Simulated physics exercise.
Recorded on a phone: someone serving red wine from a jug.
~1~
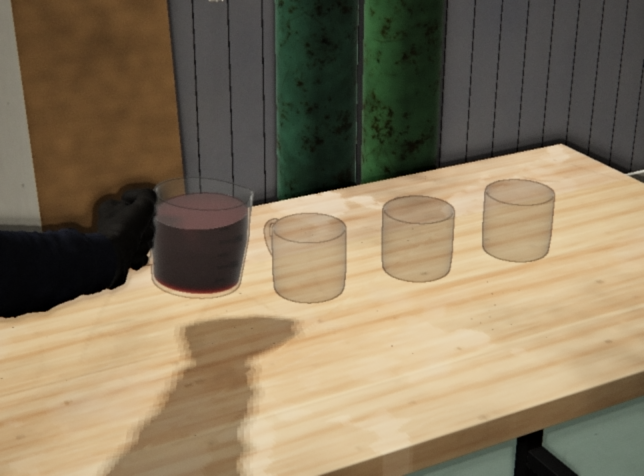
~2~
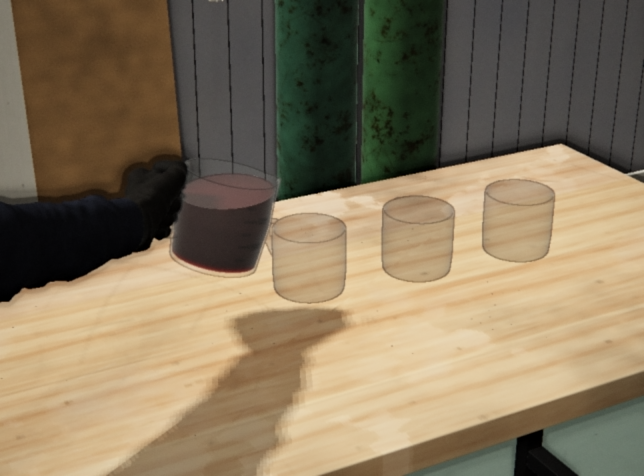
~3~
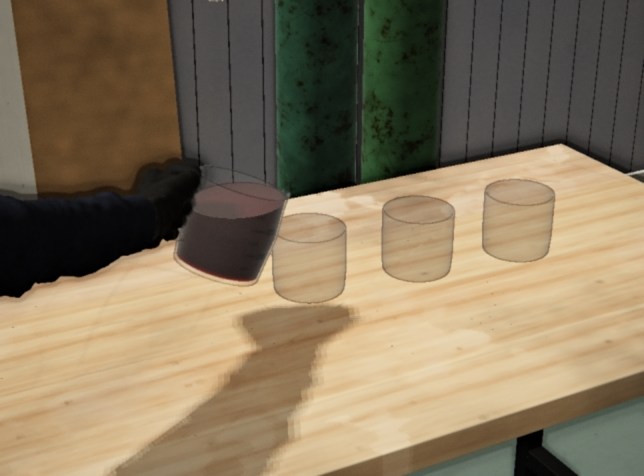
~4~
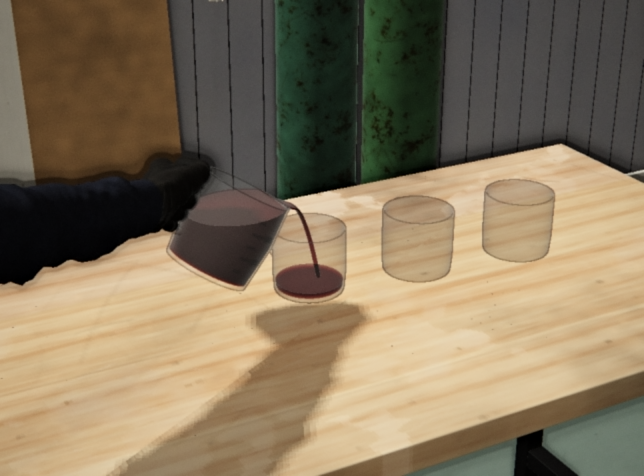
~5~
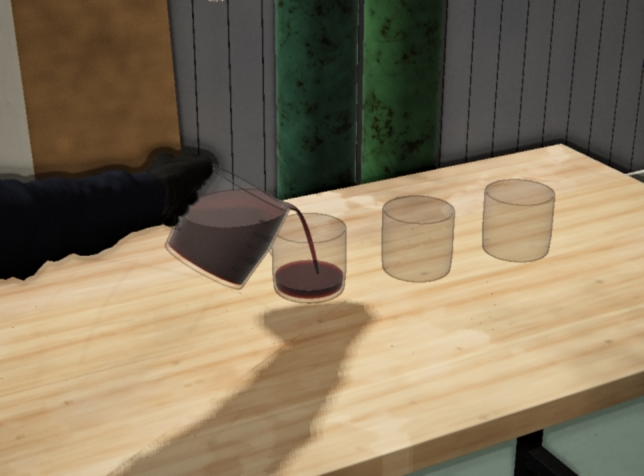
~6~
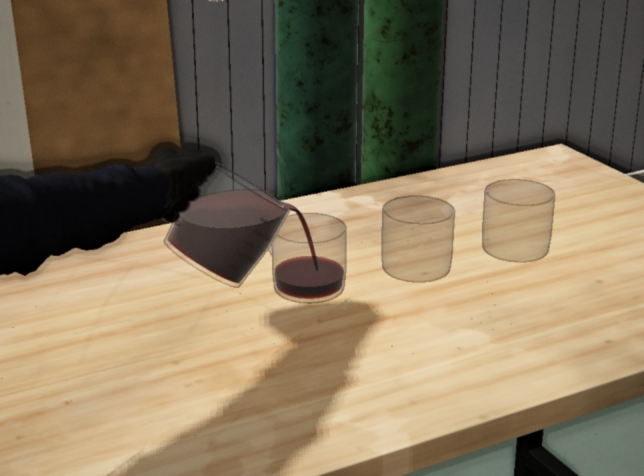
A dark-sleeved arm at the left lifts a clear jug of red wine from a wooden table and moves it right, beside the nearest of three clear mugs. The hand tilts the jug rightward, and a thin stream runs over its rim into that mug, where a shallow layer of wine slowly deepens.
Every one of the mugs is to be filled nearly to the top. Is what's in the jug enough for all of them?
No.
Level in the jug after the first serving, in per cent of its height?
Roughly 35 %.
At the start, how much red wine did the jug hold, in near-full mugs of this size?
2.0 servings, roughly.
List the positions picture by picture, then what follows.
In the first frame, a hand has the jug; jug (200, 235) about three quarters full; three mugs, the last at (517, 218).
In the second frame, the jug is tipped; jug about three quarters full, surface at (227, 191); the first is empty.
In the third frame, the jug is tipped; jug (230, 224) tipped 20° with all of its load; three mugs, the last at (517, 218).
In the fourth frame, the stream is running; jug (227, 227) tipped 30° with nearly all of its load; the first is nearly empty.
In the fifth frame, the stream is running; jug (227, 225) tipped 35° with nearly all of its load; three mugs, the last at (517, 218).
In the sixth frame, the stream is running; jug (227, 223) tipped 35° with nearly all of its load; the first is about a quarter full.
Shortly, the first is about half full.
Then, the first is done and the jug has about half of its load.
At the finish, the jug is empty with one filled and the next at about three quarters of a serving.
